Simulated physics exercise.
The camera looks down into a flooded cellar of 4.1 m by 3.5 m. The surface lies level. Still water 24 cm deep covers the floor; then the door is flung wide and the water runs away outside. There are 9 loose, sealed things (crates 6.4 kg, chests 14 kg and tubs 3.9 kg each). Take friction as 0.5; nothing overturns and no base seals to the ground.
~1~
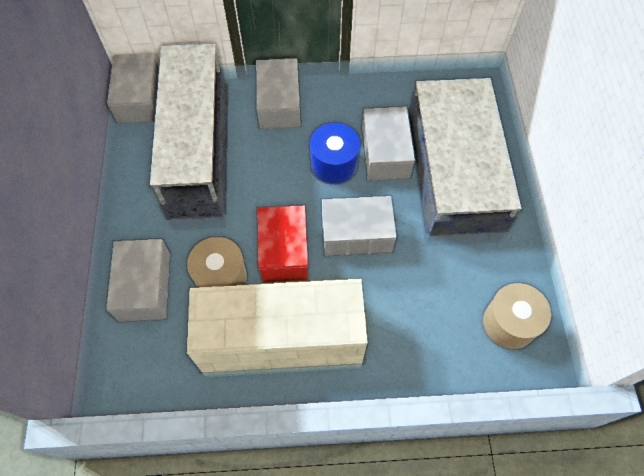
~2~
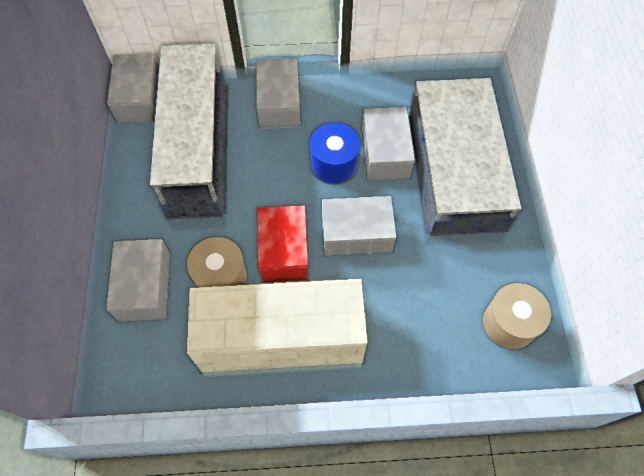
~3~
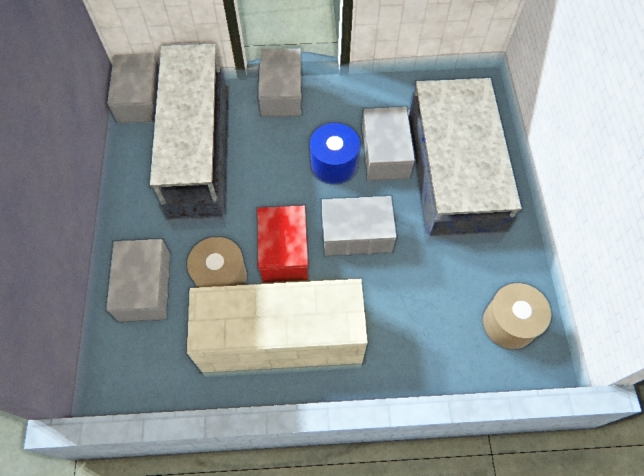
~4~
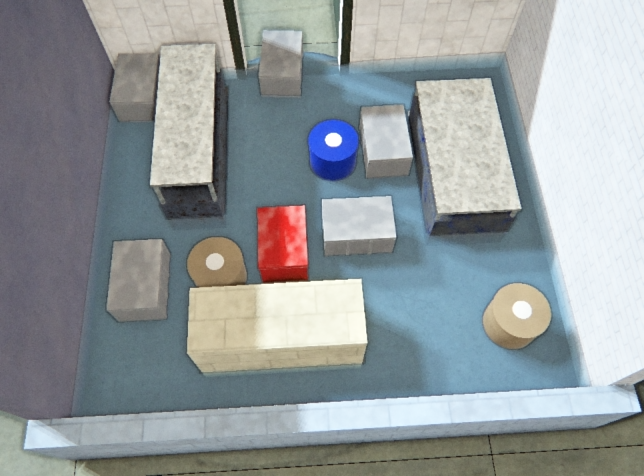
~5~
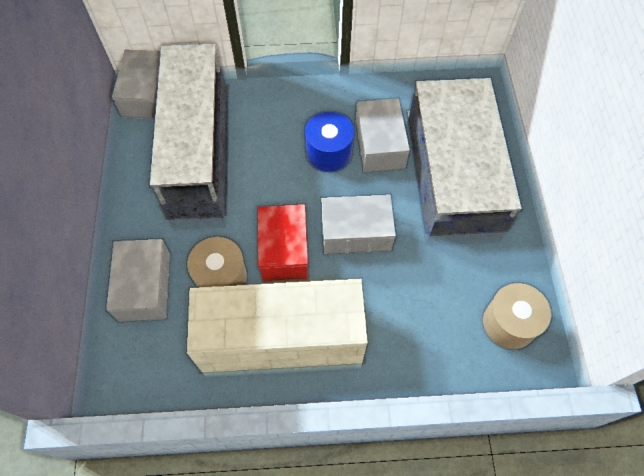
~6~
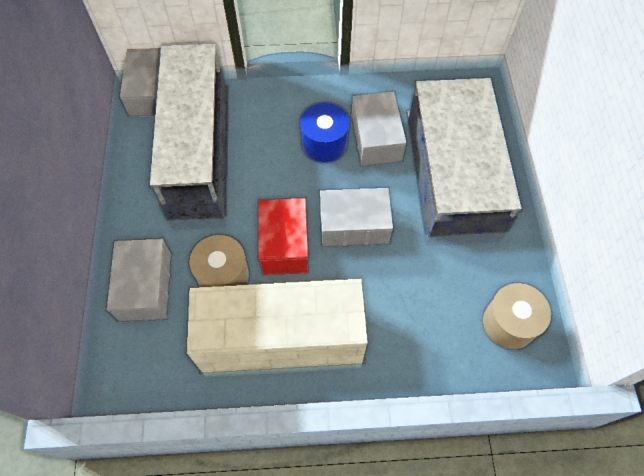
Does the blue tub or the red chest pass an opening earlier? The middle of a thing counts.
It is the blue one that leaves first.
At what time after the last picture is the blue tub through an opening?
At about 3.0 s.
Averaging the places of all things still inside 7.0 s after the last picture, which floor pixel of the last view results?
Near (291, 166).
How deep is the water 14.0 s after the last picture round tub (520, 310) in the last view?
Roughly 12 cm.
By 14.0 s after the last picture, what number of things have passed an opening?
By then 6.
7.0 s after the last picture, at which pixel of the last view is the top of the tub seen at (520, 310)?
Around (496, 285).
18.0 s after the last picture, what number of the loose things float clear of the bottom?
I count 2.
Then, 2.0 s after the last picture the blue tub is near (307, 68), 1.0 m from its start, afloat; the red chest is near (289, 179), 0.6 m from its start, afloat; 1 of 9 are out; 8 afloat.
Then, 7.0 s after the last picture the blue tub has gone out (2.8 s after the last picture); the red chest is near (268, 58), 2.0 m from its start, afloat; 3 of 9 are out; 6 afloat.
Then, 14.0 s after the last picture the blue tub has gone out (2.8 s after the last picture); the red chest has gone out (7.6 s after the last picture); 6 of 9 are out; 3 afloat.
Then, 18.0 s after the last picture the blue tub has gone out (2.8 s after the last picture); the red chest has gone out (7.6 s after the last picture); 7 of 9 are out; 2 afloat.
